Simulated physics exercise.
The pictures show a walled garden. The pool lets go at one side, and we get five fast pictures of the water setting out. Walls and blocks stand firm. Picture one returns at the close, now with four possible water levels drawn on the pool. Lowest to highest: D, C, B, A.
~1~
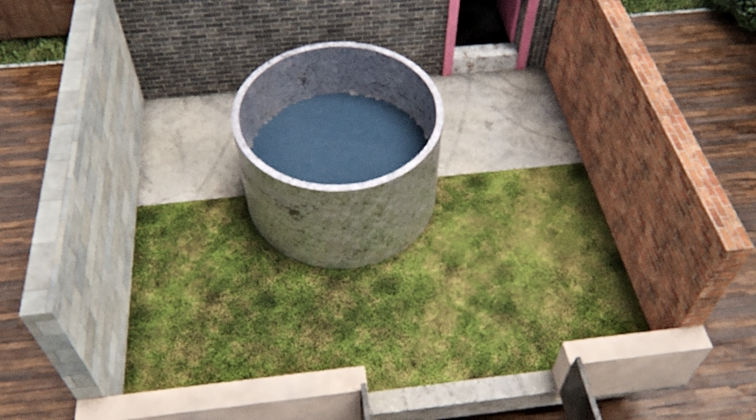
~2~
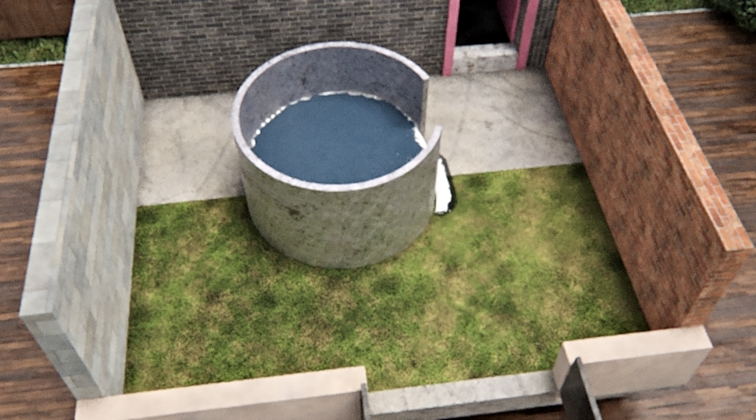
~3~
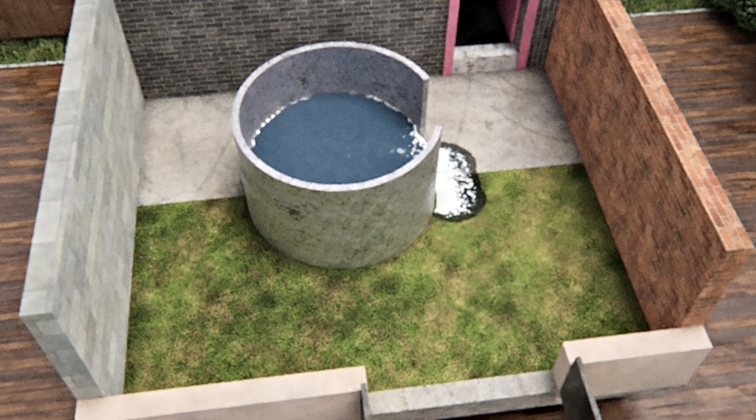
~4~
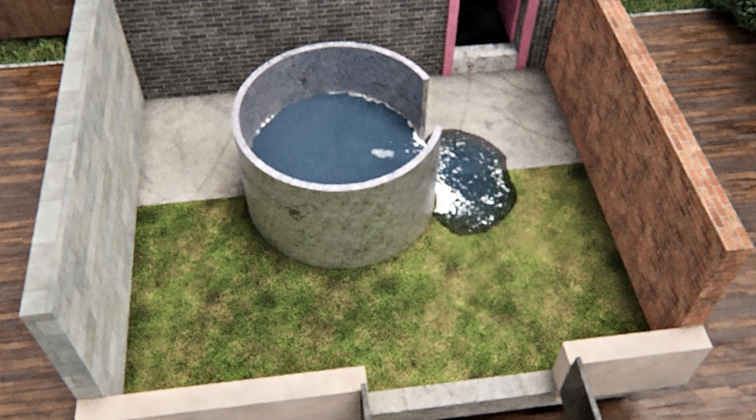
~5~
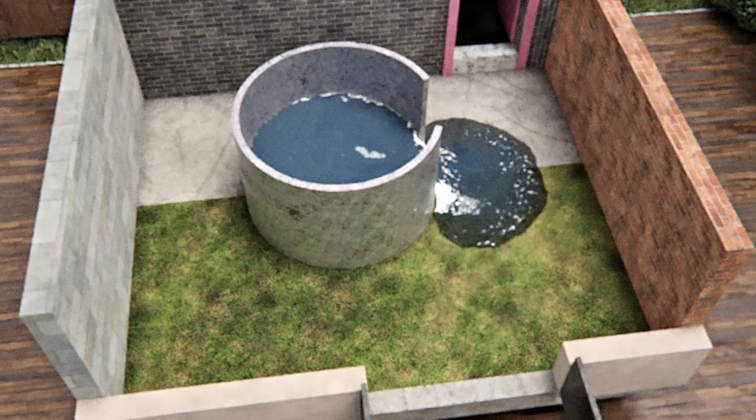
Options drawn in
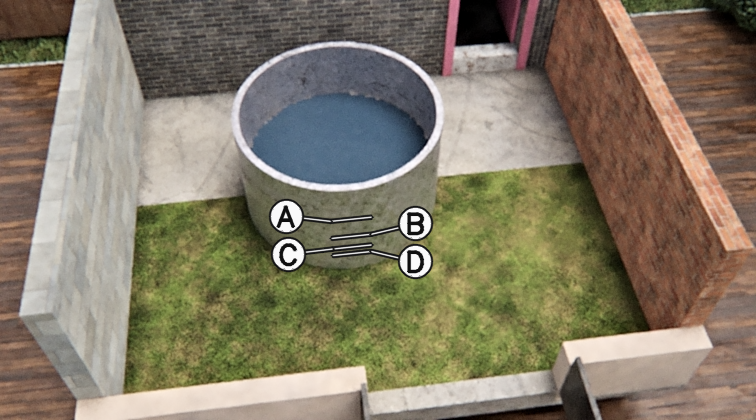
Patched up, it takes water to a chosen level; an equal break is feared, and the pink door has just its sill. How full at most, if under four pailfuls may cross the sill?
Level A just does it.
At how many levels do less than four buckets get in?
All of the four.
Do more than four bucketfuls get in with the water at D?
No.
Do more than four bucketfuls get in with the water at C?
No.
In white, A at (351, 219); B at (351, 236); C at (352, 247); D at (352, 253); from the bottom up D, C, B, A.
With A, a bucket or two gets in.
With B, nothing gets over.
With C, nothing gets over.
With D, nothing gets over.
